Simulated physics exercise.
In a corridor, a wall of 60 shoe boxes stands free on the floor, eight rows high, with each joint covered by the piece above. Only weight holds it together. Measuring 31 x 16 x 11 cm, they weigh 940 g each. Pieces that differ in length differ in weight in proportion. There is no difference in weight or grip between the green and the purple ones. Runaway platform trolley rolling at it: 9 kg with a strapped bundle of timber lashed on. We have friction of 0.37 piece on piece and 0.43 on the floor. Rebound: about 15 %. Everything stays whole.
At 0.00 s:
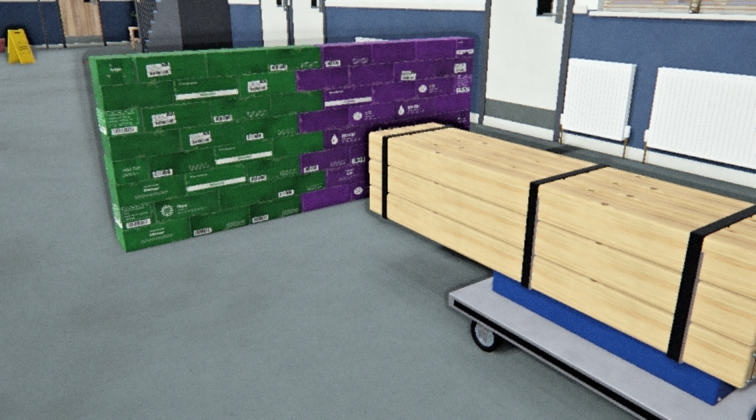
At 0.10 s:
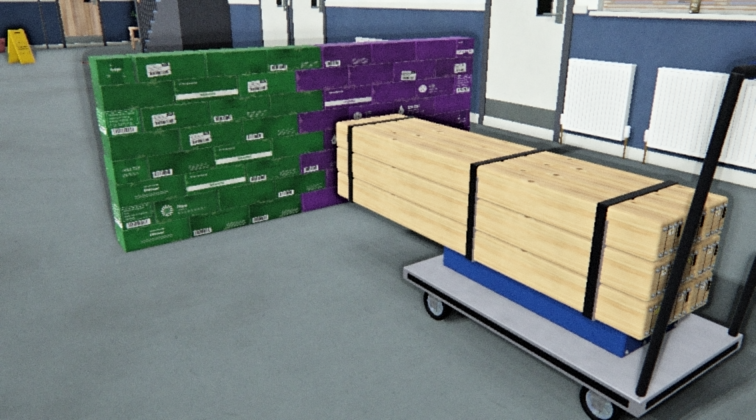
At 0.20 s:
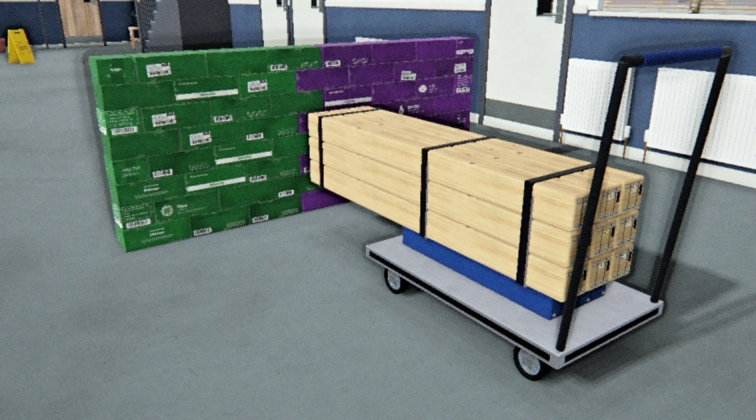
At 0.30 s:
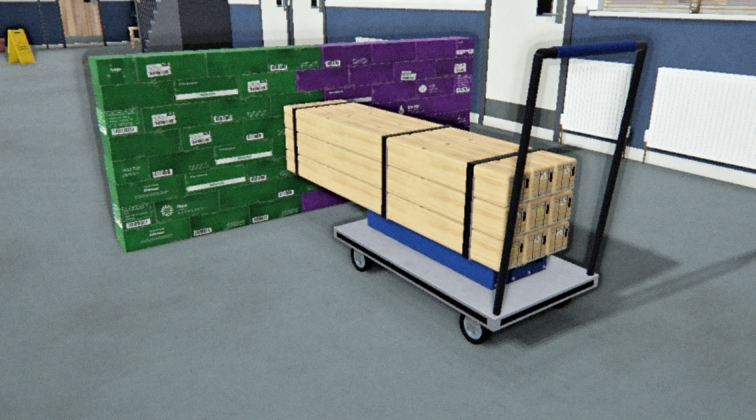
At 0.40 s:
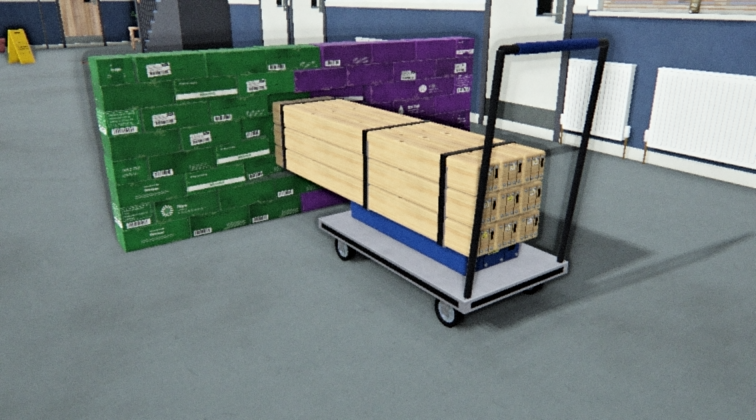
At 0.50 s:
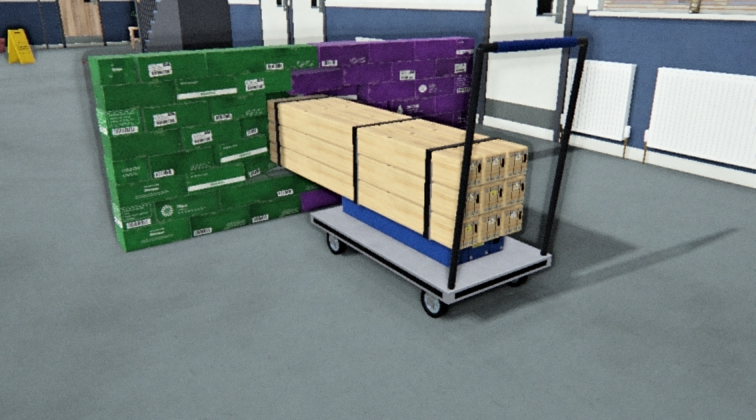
Platform trolley loaded with strapped timber rolling left across a grey floor and pushing into a wall of green and purple boxes.
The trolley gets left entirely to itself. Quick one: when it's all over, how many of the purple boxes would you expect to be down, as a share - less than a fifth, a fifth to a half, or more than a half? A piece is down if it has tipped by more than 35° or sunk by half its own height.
I'd say a fifth to a half.
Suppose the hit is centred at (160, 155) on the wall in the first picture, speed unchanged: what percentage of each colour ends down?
Result - green: 70 %; purple: 10 %.
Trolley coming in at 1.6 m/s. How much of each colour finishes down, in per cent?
You'd end up with green at 0 per cent down and purple at 0 per cent.
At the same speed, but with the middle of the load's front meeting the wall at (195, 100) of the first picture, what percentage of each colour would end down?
Result - green: 40 percent, purple: 0 percent.
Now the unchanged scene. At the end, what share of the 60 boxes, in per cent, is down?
Around 45 %.
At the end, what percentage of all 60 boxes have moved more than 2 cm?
I make it 45 per cent.
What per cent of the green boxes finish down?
For green, 50 per cent end down.
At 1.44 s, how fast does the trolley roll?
I'd put it at roughly 0.0 m/s.
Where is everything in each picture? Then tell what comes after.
In the first frame (places mark the middle of the side facing us), load (376, 159) 82 cm short of the wall; top purple box (348, 56); top green box (238, 63); nothing disturbed.
In the second frame, load (343, 147) 56 cm short of the wall; top purple box (348, 56).
In the third frame, load (314, 137) 30 cm short of the wall; top purple box (348, 56).
In the fourth frame, load (289, 127) 41 mm short of the wall; top purple box (348, 56).
In the fifth frame, load (278, 123) 10 cm into the wall's line; top purple box (348, 55); steepest lean 5°, the box at (321, 80); 15 disturbed, none down.
In the sixth frame, load (272, 120) 18 cm into the wall's line; top purple box (345, 55) shifted 26 mm; top green box (237, 62) shifted 28 mm; steepest lean 11°, the box at (317, 82); 25 disturbed, none down.
After 1.04 s, load 29 cm past the wall's line, stopped; 5 of the 32 purple boxes down (9 of 60 in all colours); top purple box leaning 27°, 39 mm lower; top green box leaning 27°, 40 mm lower.
After 1.44 s, load 29 cm past the wall's line, stopped; 12 of the 32 purple boxes down (27 of 60 in all colours); top purple box on its side; top green box leaning 42°, 66 cm lower.
At rest (3.2 s), load 29 cm past the wall's line, stopped; 12 of the 32 purple boxes down (27 of 60 in all colours); top purple box leaning 47°, 70 cm lower; top green box on its side. That is 38 per cent. As the last picture would show them, middles, top purple box near (311, 145), top green box near (48, 164).
